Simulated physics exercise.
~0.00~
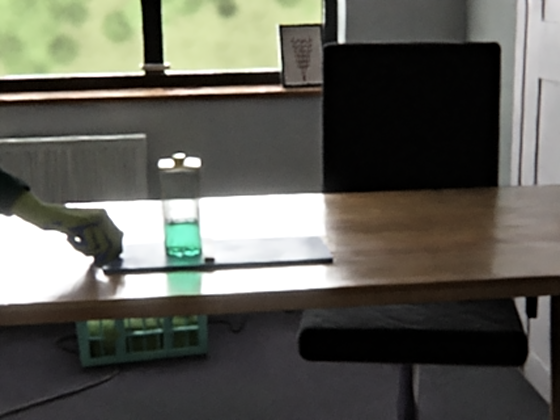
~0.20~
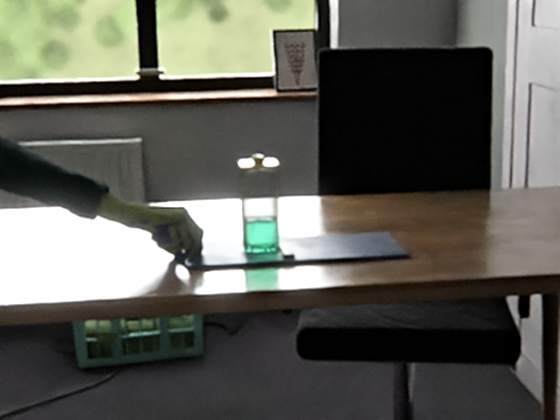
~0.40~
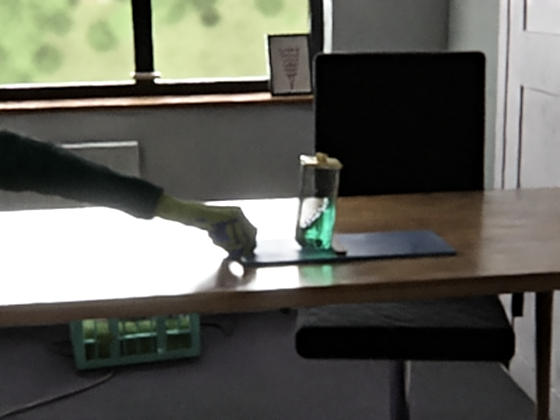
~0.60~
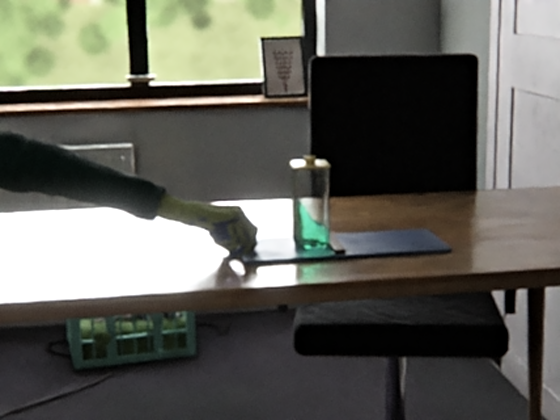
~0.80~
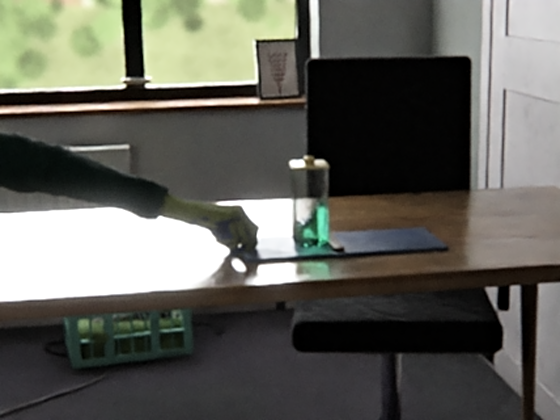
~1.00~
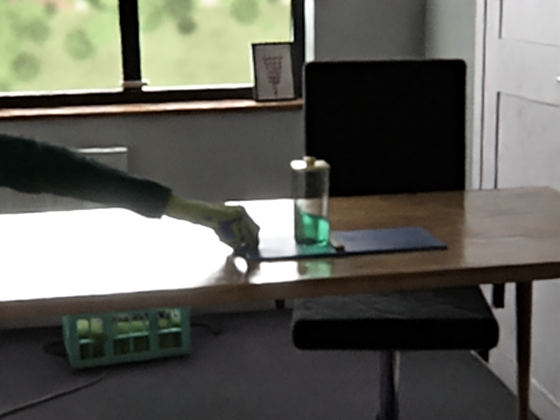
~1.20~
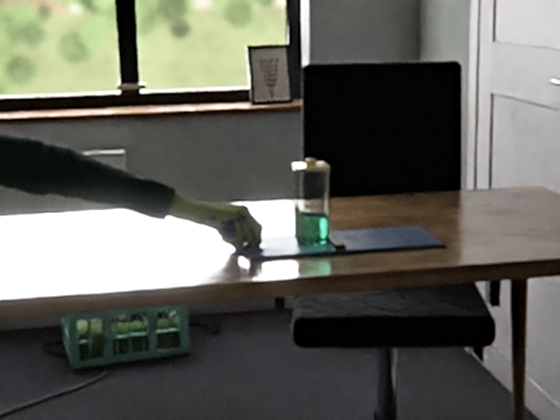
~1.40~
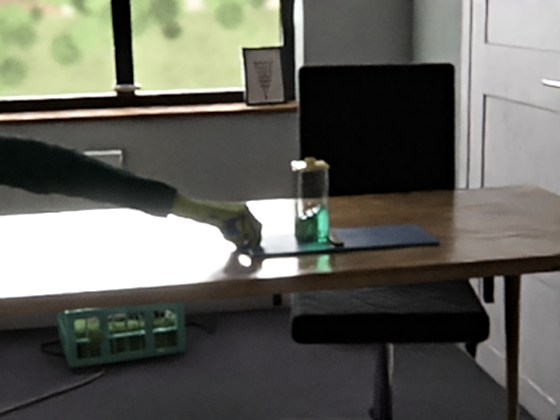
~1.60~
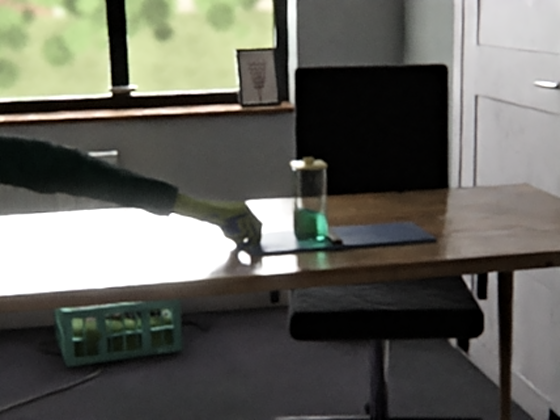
In a grey-walled room with a window behind, a long wooden table is seen from the front, with a black chair at its far side and a green crate on the floor beneath. A clear square bottle with a pale cap, partly filled with green liquid, stands on a dark flat board. A hand reaching in from the left moves the board to the right, carrying the bottle along. As the board stops, the bottle tips slightly and its liquid sloshes, then it settles back. The view drifts slightly sideways, and the bottle ends upright on the still board.
